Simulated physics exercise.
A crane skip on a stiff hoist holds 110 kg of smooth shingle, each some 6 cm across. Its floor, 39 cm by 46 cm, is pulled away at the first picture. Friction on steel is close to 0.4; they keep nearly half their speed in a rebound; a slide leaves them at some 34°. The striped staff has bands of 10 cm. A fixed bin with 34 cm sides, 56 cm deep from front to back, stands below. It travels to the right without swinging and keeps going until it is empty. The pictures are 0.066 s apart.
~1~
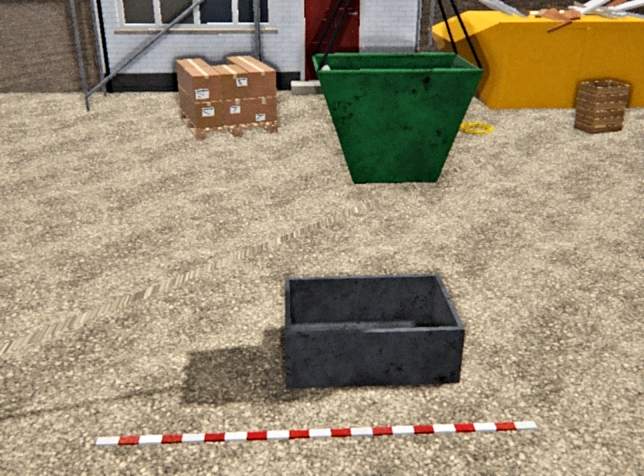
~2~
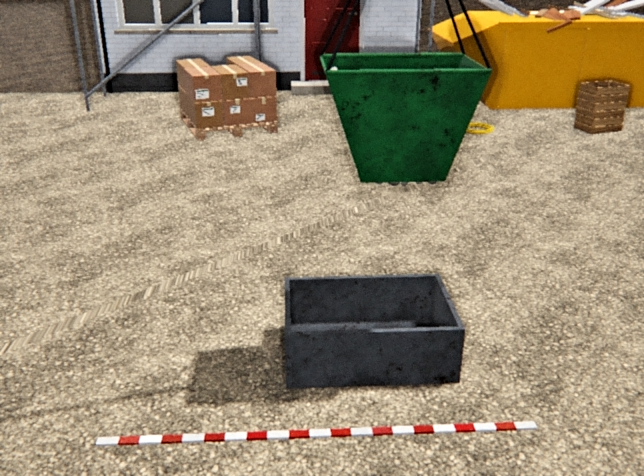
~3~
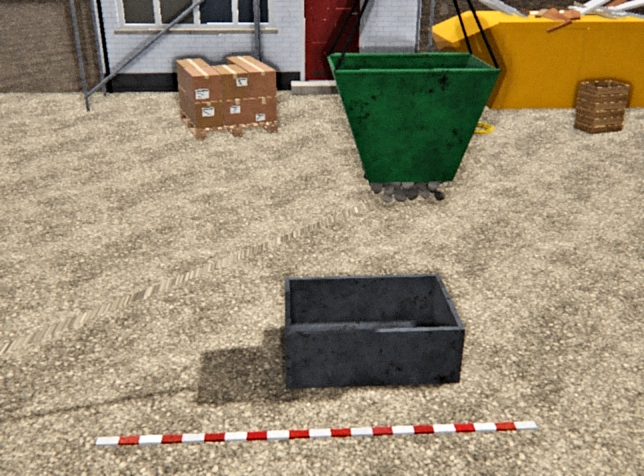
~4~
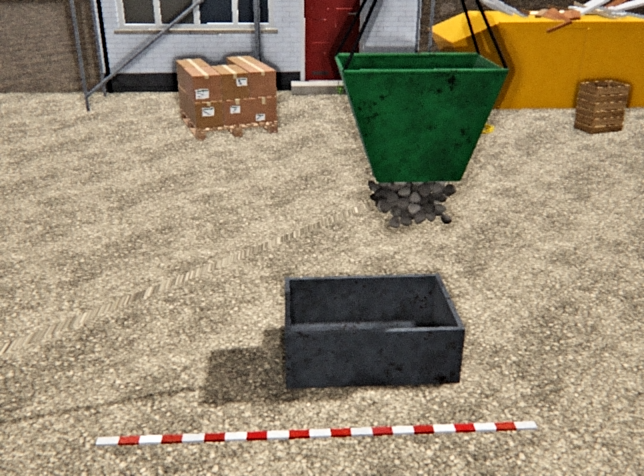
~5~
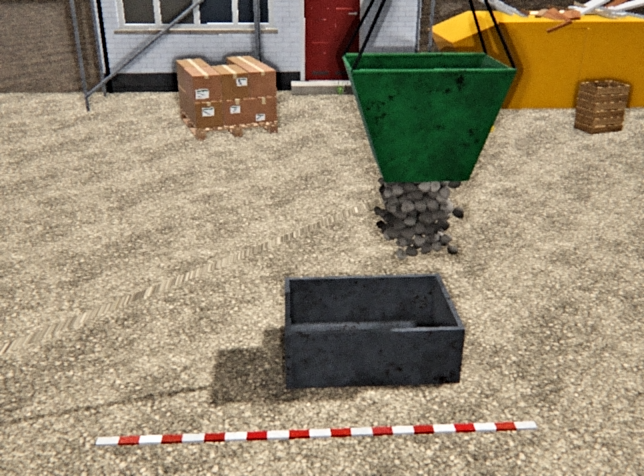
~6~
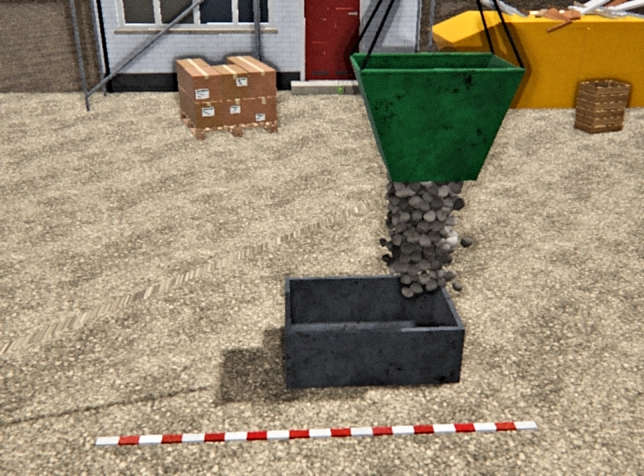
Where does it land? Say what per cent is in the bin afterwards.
Some 68 per cent of it.
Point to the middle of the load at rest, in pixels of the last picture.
Near (411, 342).
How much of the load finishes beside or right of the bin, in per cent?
Near 30 in a hundred.
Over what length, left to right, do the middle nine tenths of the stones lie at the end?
About 170 cm.
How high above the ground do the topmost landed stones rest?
About 24 cm.
Then, 0.4 s after the last picture, 0 % in the crane skip, 68 % falling or lying in the bin, 32 % falling or lying beside or right of the bin; the stones farthest right are at (531, 344).
Then, 0.8 s after the last picture, 0 % in the crane skip, 68 % falling or lying in the bin, 32 % falling or lying beside or right of the bin; the stones farthest right are at (627, 344).
Then, 1.4 s after the last picture, 0 % in the crane skip, 68 % falling or lying in the bin, 32 % falling or lying beside or right of the bin.
Then, 2.3 s after the last picture, 0 % in the crane skip, 68 % falling or lying in the bin, 32 % falling or lying beside or right of the bin.
Then, 4.2 s after the last picture, 0 % in the crane skip, 68 % in the bin, 32 % beside or right of the bin.
